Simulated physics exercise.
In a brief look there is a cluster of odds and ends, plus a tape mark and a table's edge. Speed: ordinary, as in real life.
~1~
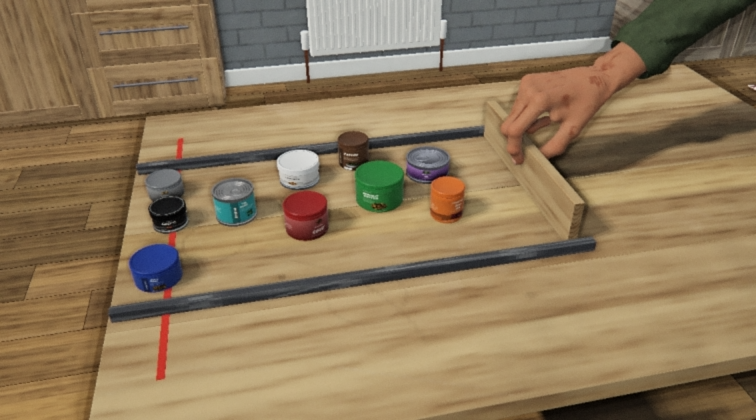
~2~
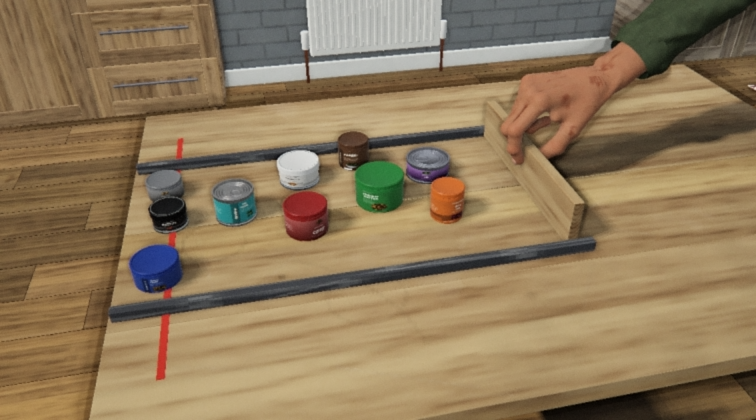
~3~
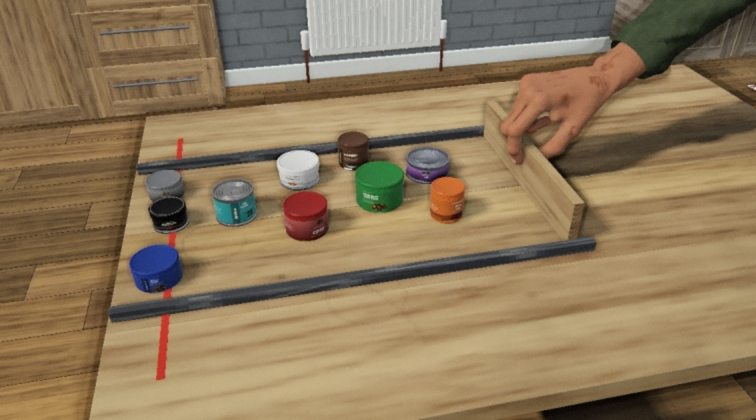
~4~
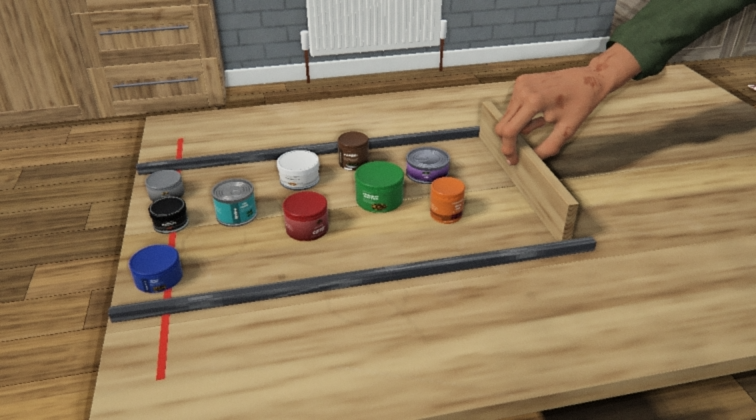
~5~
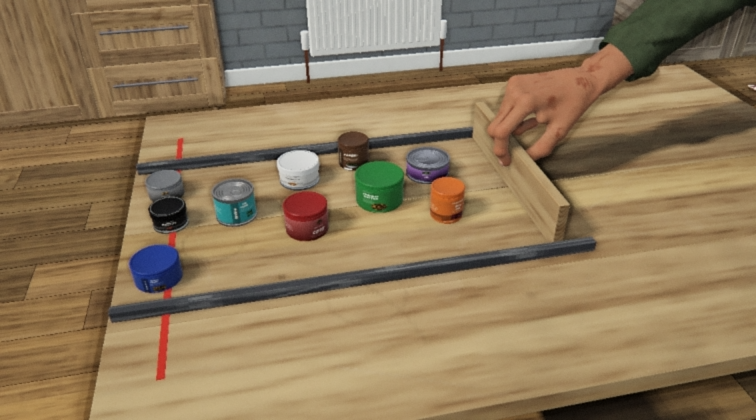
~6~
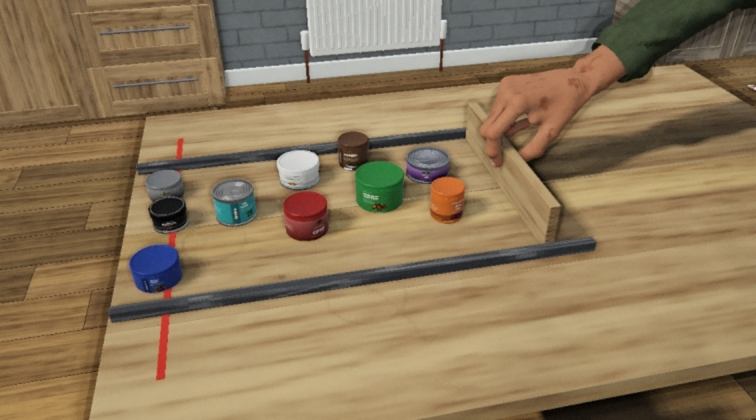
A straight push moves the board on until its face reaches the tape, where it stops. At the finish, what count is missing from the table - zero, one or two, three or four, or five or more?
Missing: Five or more.
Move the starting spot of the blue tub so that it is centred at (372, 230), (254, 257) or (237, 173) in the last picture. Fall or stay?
Blue tub: Stays put; stays put; goes down.
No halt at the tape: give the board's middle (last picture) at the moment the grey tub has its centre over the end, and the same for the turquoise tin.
With the grey tub it sits around (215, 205), with the turquoise tin around (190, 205).
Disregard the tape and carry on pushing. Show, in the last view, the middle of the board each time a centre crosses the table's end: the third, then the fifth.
Around (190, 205); afterwards around (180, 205).
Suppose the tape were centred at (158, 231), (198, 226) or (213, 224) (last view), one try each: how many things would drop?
Respectively, 5, 2 and 1.
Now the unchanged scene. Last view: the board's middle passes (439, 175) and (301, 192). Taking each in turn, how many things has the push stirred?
Tally at point one: 2; at point two: 7.
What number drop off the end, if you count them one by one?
All told, 5.
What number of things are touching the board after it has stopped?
5 are in contact with it.
A little later, none off yet; grey tub at rest near (165, 186); blue tub at rest near (157, 269); black pot at rest near (169, 215).
When it is over, the number that fall off is five or more; down, white tin, red tub, turquoise tin, black pot and grey tub.
